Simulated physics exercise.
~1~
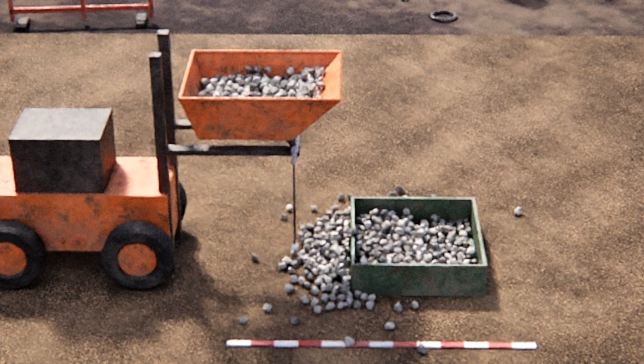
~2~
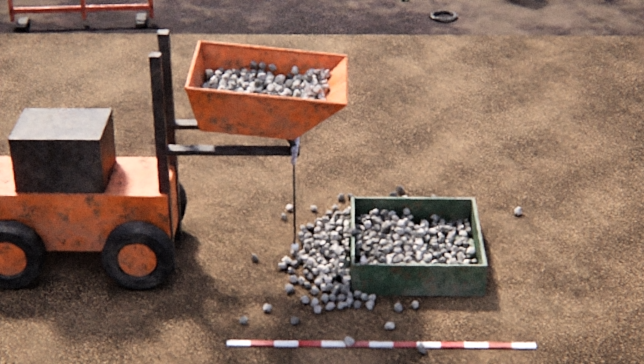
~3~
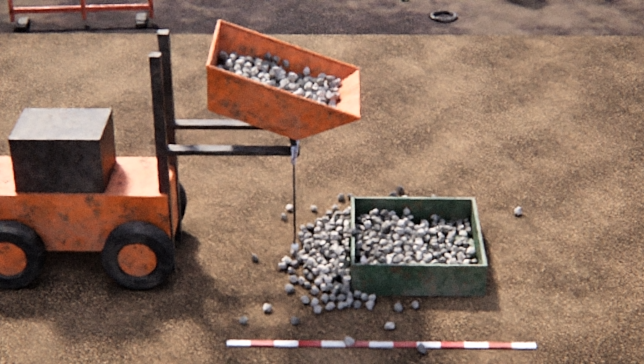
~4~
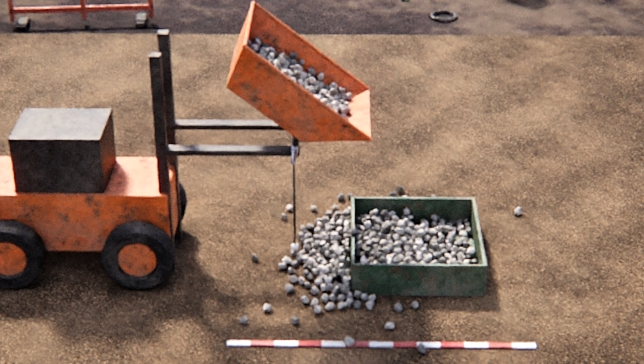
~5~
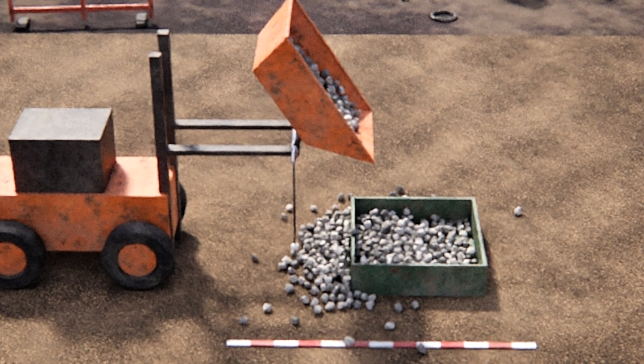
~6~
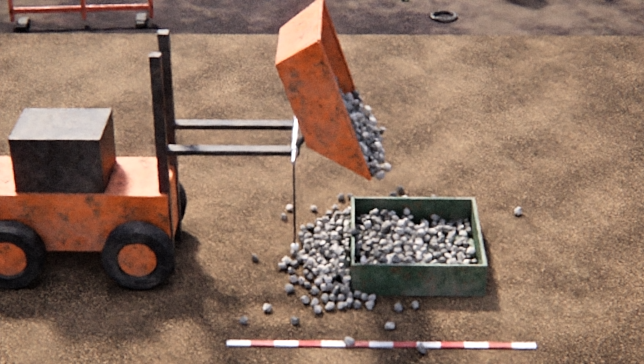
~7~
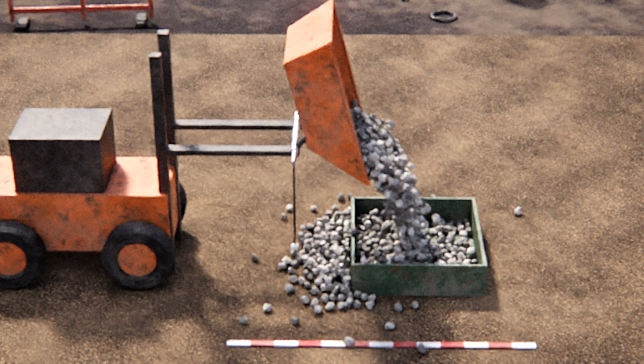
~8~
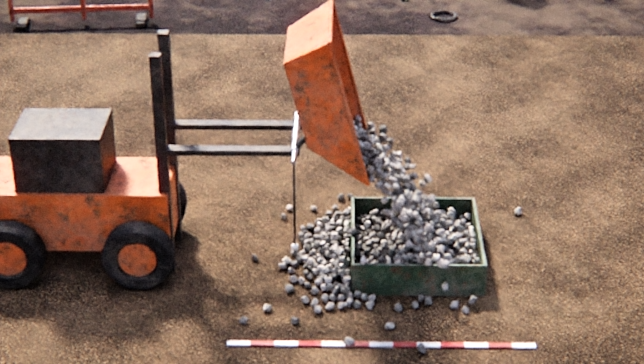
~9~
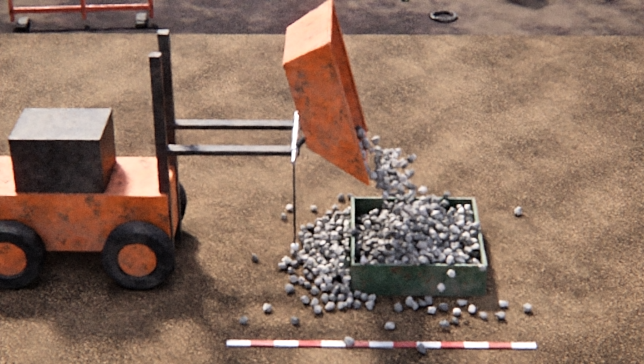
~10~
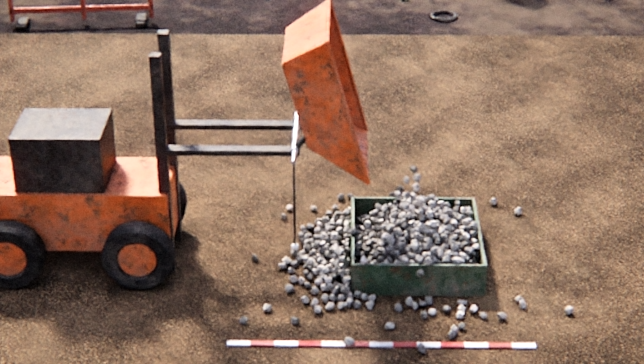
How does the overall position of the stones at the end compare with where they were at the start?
Taken together, the stones end up lower and further to the right. The load that sat in the raised skip is now heaped in the green bin, with a few stones scattered on the ground around it.
Orange forklift tipping its raised skip forward, pouring grey stones into a green bin until they heap up and some scatter around.
